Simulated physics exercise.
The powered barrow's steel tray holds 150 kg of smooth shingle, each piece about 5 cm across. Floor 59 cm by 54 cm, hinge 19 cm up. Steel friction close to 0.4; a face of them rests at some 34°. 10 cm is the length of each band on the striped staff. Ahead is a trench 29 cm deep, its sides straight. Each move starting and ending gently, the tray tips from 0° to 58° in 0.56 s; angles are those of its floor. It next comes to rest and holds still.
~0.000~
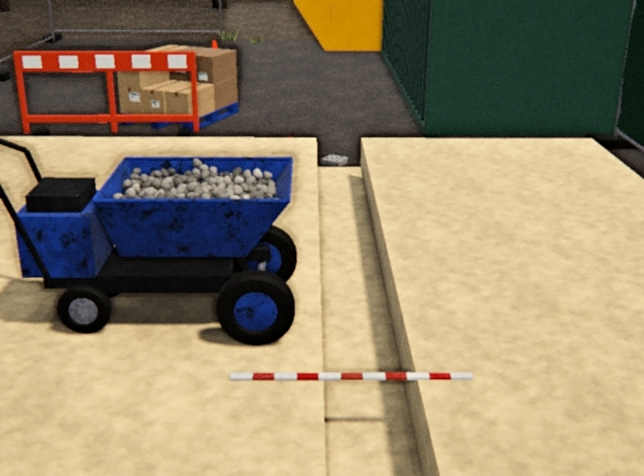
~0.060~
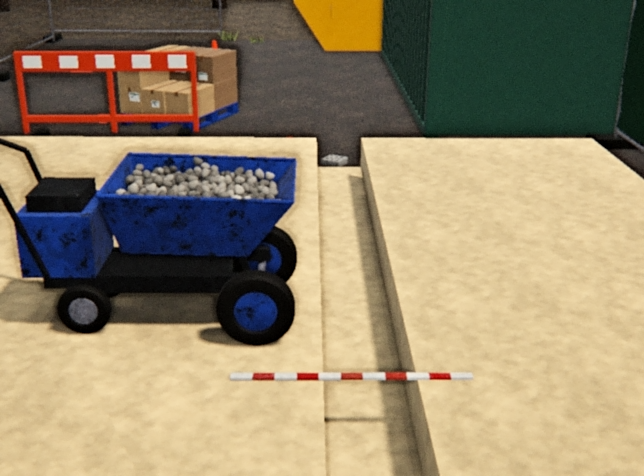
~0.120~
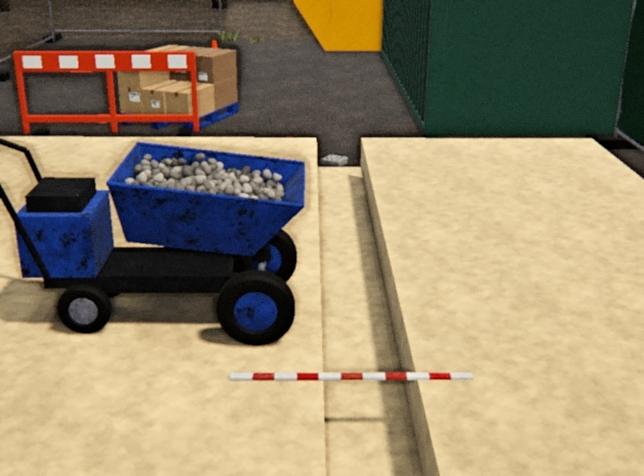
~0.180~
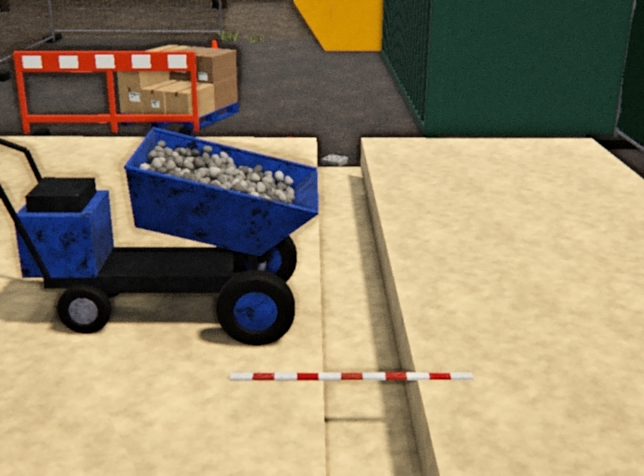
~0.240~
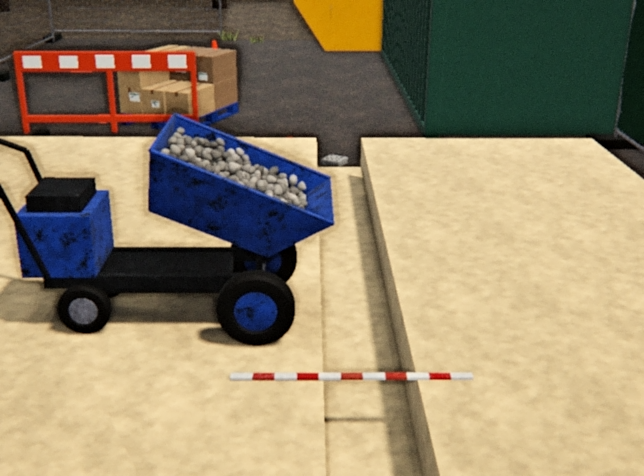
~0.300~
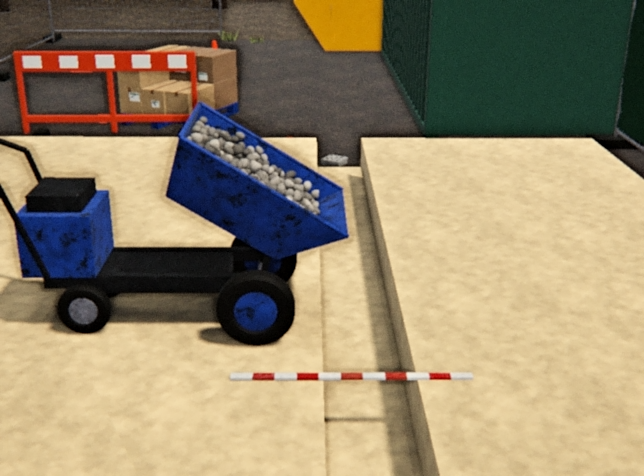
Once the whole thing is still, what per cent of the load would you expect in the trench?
I would expect about 24 per cent.
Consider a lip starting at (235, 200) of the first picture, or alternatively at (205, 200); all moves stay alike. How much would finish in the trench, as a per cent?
Near 60 and near 70 percent.
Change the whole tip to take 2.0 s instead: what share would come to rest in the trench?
Then roughly 45 percent.
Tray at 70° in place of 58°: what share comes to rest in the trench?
In that case around 25 percent.
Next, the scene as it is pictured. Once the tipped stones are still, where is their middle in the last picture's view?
Resting centre: About (442, 309).
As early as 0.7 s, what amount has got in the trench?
I'd put it near 10 per cent.
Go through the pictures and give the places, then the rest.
In the first picture, the tray is at 0°, its lip at (289, 201); the top of the load is at (198, 174).
In the second picture, the tray is at 2°, its lip at (293, 203); the top of the load is at (181, 169); the stones move at 0.5 m/s on average.
In the third picture, the tray is at 7°, its lip at (304, 206); the top of the load is at (164, 164); the stones move at 0.9 m/s on average.
In the fourth picture, the tray is at 14°, its lip at (318, 213); the top of the load is at (163, 154); the stones move at 1.3 m/s on average.
In the fifth picture, the tray is at 23°, its lip at (334, 224); the top of the load is at (179, 142); the stones move at 1.4 m/s on average.
In the sixth picture, lip at (348, 237), floor tilted 32°, highest stones at (202, 132); the stones move at 1.5 m/s on average.
After 0.4 s the floor is at 49°; 100 % in the tray; the foremost stones are at (343, 240).
After 0.7 s the floor is at 58°; 89 % in the tray, 9 % in the trench, 2 % past the trench; the foremost stones are at (416, 279).
After 1.0 s the floor is at 58°; 39 % in the tray, 9 % in the trench, 52 % past the trench; the foremost stones are at (557, 313).
After 3.0 s the floor is at 58°; 20 % in the tray, 24 % in the trench, 56 % past the trench; the foremost stones are past the picture's edge.
